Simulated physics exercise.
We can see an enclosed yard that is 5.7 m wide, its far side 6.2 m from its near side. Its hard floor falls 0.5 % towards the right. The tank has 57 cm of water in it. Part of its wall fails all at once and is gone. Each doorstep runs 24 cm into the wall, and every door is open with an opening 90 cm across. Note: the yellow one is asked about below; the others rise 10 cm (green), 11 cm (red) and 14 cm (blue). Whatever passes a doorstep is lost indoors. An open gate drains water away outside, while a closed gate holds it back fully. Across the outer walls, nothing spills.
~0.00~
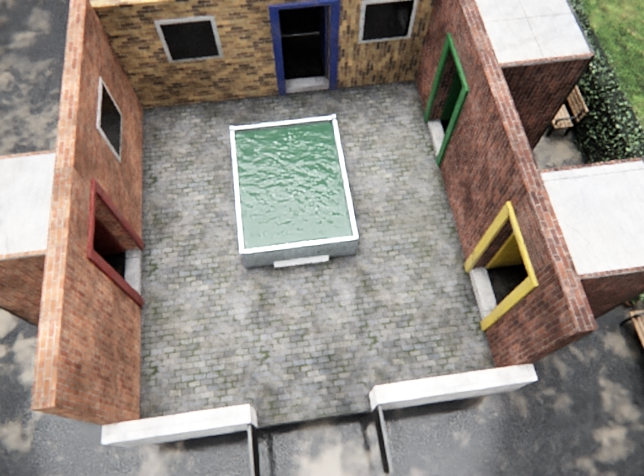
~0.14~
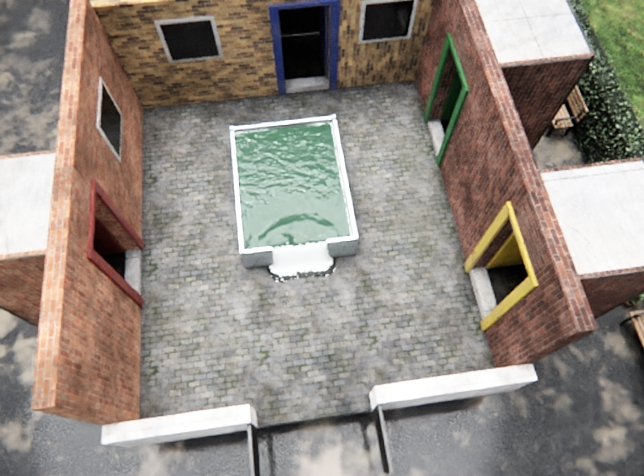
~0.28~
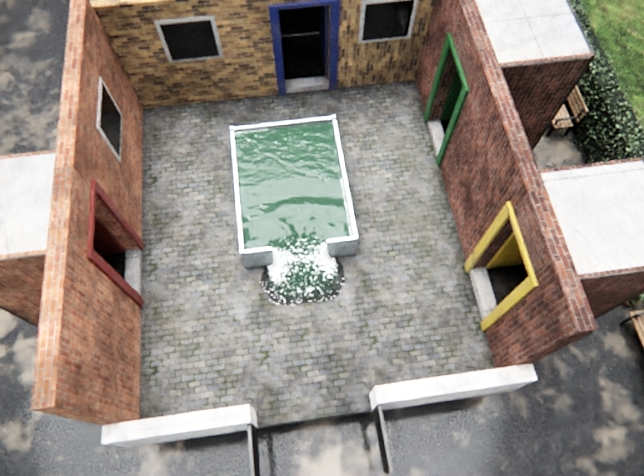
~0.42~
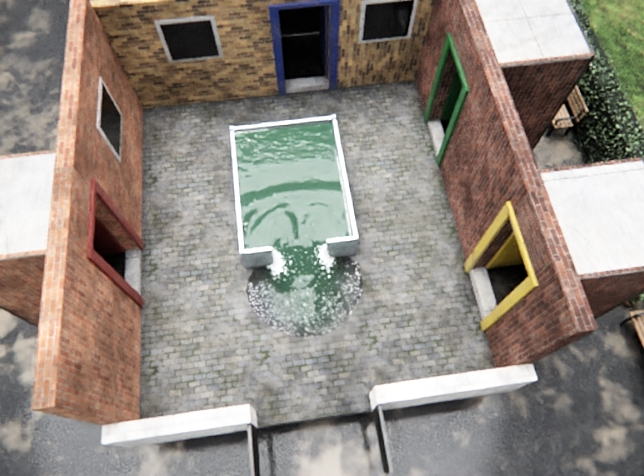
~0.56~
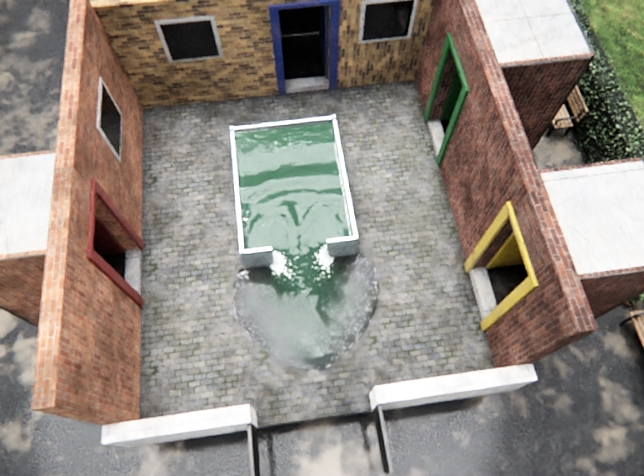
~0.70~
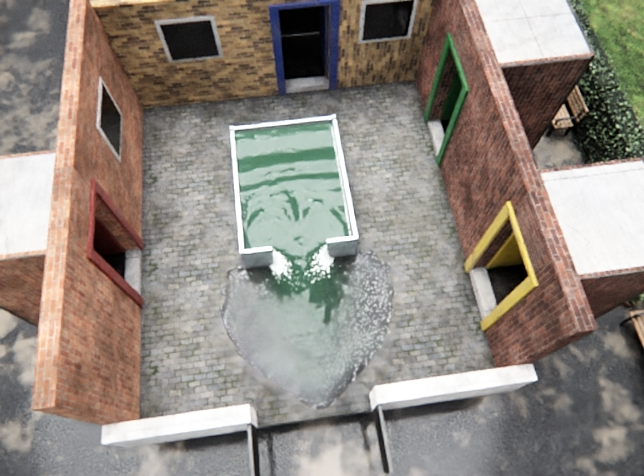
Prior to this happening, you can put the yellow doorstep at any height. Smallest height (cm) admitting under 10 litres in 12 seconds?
Roughly 6 cm.
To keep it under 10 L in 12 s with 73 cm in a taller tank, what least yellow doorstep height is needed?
A step of about 8.0 cm does it.
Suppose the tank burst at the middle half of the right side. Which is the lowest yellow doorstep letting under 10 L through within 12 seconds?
The answer is some 8.0 cm.
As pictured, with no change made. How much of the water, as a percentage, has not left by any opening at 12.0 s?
About 56 in every hundred.
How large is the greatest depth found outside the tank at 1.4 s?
Around 35 centimetres.
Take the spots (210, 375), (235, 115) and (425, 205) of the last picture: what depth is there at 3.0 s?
In that order: 2, 0 and 0 cm.
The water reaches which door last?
Blue.
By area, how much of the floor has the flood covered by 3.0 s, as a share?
35 %.
After 1.4 s water covers 25 % of the floor, deepest (35 cm) near (297, 265); it has not reached the yellow door.
After 3.0 s water covers 35 % of the floor, deepest (26 cm) near (491, 376); 8 cm at the yellow door, 0 litres in over its 21 cm doorstep.
After 12.0 s water covers 95 % of the floor, deepest (8 cm) near (297, 265); 4 cm at the yellow door, 0 litres in over its 21 cm doorstep.
At the yellow door as built, the water arrived by 2.5 s and peaked near 9 cm at 3.6 s.
Run again over the same 12 s with other heights there, 23 litres in over 4.5 cm, 4 litres over 7 cm. The limit of 10 litres is kept from about 6 cm up.
